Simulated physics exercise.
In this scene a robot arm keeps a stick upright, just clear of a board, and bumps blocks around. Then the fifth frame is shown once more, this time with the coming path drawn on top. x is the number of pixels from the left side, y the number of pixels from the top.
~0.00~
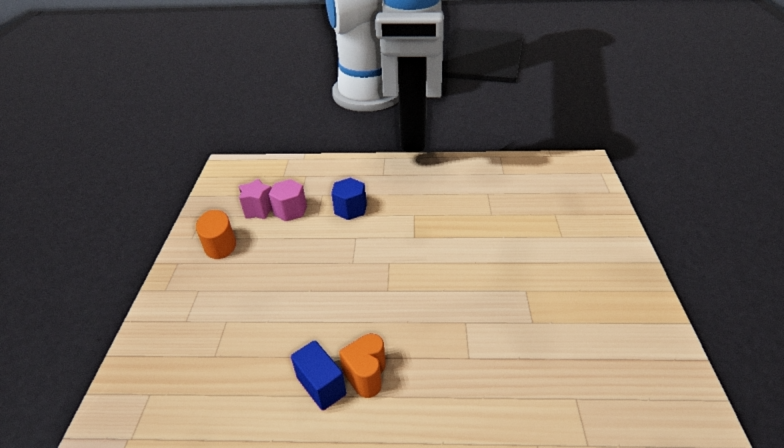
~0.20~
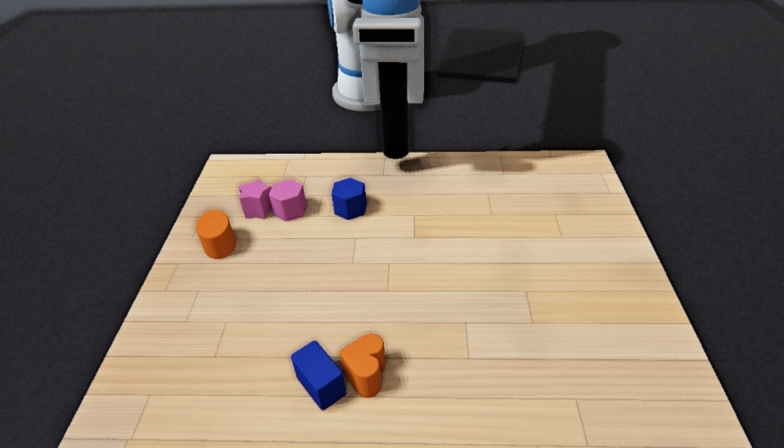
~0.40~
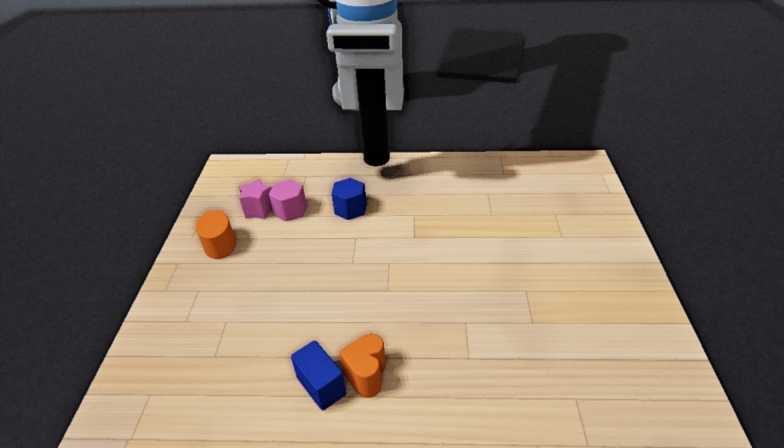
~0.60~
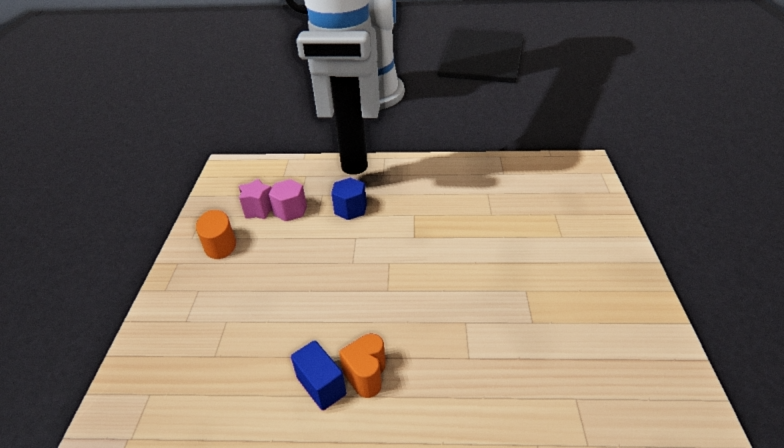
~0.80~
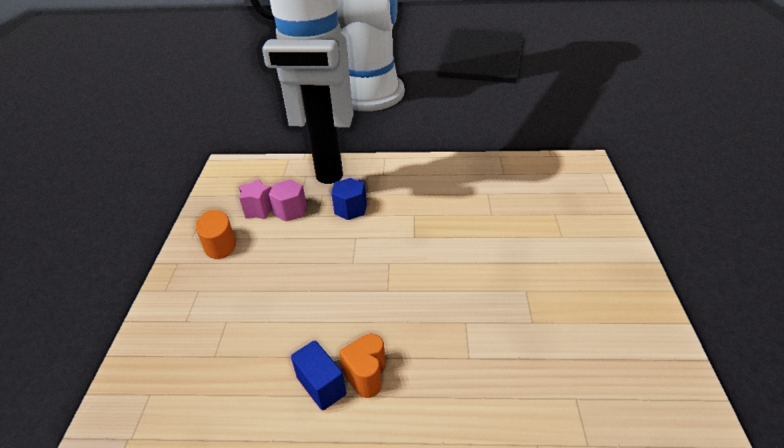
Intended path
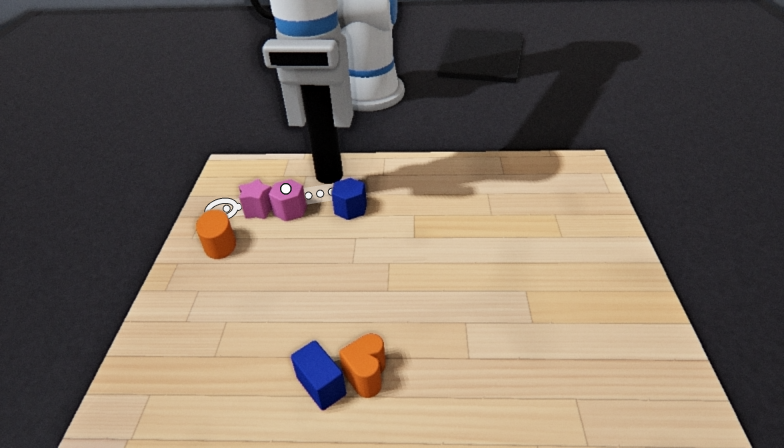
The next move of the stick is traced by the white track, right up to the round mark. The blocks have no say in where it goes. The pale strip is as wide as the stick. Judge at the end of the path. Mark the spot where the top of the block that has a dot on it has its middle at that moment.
So, by the moment the path ends, you'll find the top centre of the block that has a dot on it at (267, 199).
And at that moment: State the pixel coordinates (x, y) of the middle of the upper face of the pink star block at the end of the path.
My estimate: (196, 205).
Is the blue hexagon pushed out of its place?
Going by the path, no.
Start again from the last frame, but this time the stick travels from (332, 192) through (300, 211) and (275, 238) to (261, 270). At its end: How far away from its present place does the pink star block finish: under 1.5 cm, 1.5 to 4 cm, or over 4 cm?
That one ends up 1.5 to 4 cm from where it is now.
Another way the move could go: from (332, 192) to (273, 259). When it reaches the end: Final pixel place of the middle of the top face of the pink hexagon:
That would be at about pixel (268, 200).
Drawn move, from (332, 192) to (221, 210); the dot is on the pink hexagon.
The first path, step by step. One third of the way, stick at (292, 182); pink star block at (243, 191); pink hexagon at (276, 194), turned 20° anticlockwise.
Two thirds of the way, stick at (253, 188); pink star block at (229, 195); pink hexagon at (267, 199), turned 45° anticlockwise.
At the end, stick at (216, 194); orange elliptical block at (206, 225), turned 20° anticlockwise; pink star block at (196, 205), turned 25° anticlockwise; pink hexagon at (267, 199), turned 45° anticlockwise; blue hexagon still.
